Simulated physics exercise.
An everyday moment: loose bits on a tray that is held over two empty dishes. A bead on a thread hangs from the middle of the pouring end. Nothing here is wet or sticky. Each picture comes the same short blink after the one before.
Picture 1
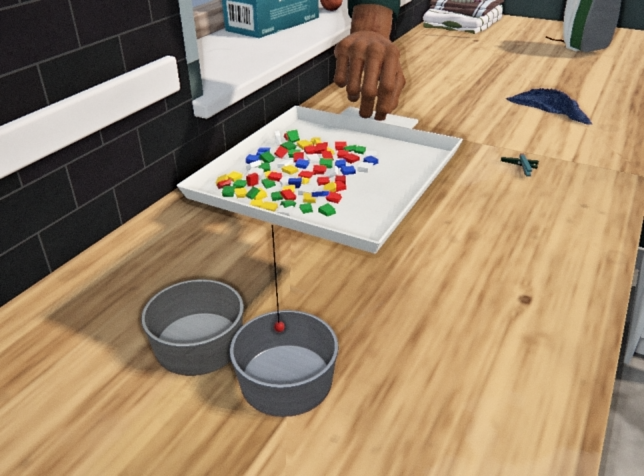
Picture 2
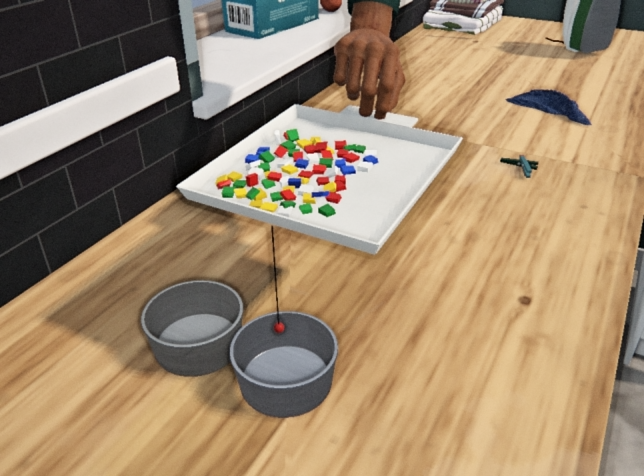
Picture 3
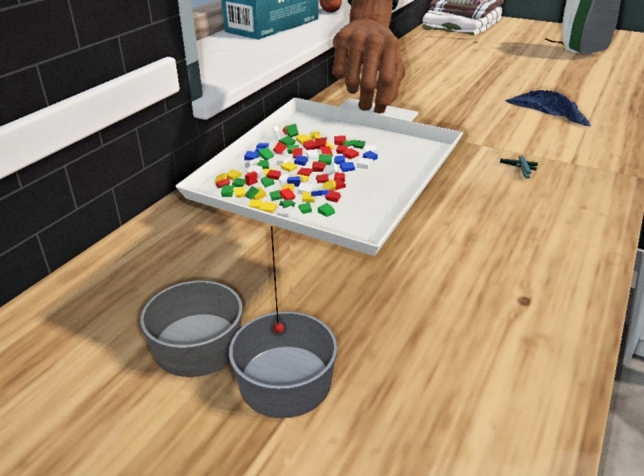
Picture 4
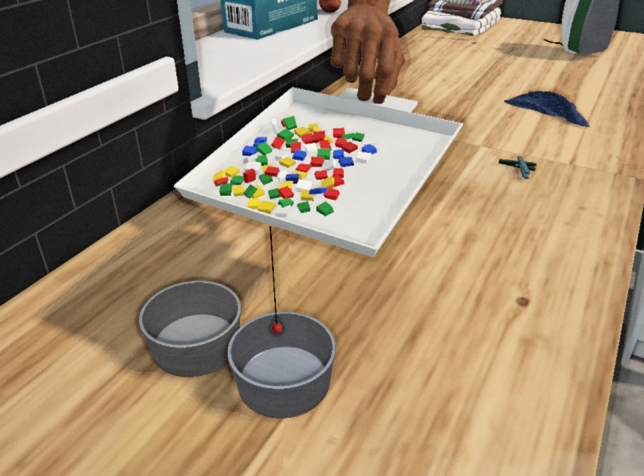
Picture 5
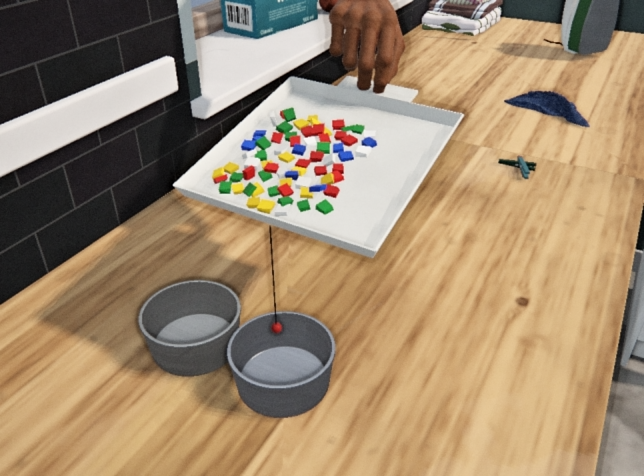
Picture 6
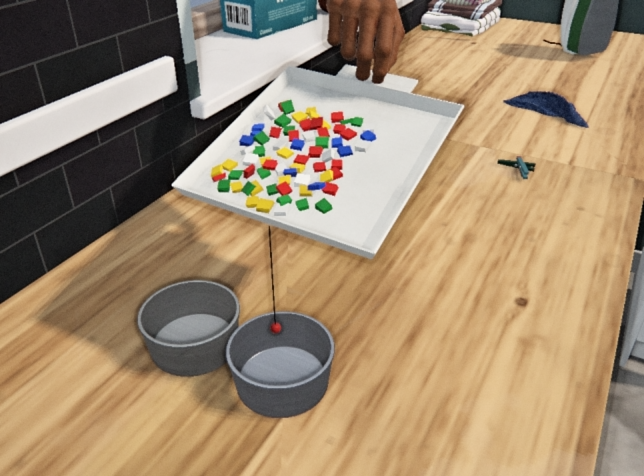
A white tray of colourful mosaic tiles, held by a hand at its far edge above two empty grey dishes, started level, then slowly rose at the back and tilted slightly toward its right corner.
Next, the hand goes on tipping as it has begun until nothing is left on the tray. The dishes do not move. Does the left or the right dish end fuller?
More goes to the right dish.
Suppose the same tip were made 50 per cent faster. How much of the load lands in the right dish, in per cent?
Roughly 20 in a hundred.
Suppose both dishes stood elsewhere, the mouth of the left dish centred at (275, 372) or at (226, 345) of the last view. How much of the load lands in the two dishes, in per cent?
The first gives 70 %, the second 80 %.
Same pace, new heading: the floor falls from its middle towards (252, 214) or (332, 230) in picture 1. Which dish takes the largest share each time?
At the first place the left-hand dish, at the second right.
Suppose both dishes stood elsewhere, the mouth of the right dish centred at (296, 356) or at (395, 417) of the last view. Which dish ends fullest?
One: The right one. Two: The left dish.
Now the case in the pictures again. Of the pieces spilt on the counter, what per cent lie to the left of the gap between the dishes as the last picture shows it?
About 40 per cent.
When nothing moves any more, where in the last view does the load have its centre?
Close to (277, 421).
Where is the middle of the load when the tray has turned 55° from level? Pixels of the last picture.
Around (274, 194).
Soon, tray tipped steeply; all on the tray.
A while on, tray tipped right over; nearly all on the tray; a small part in the right dish; a small part outside both.
Towards the end, tray tipped past a quarter turn; about a quarter in the right dish; most outside both.
Finally, tray tipped past a quarter turn; about a quarter in the right dish; none in the left dish; most outside both.
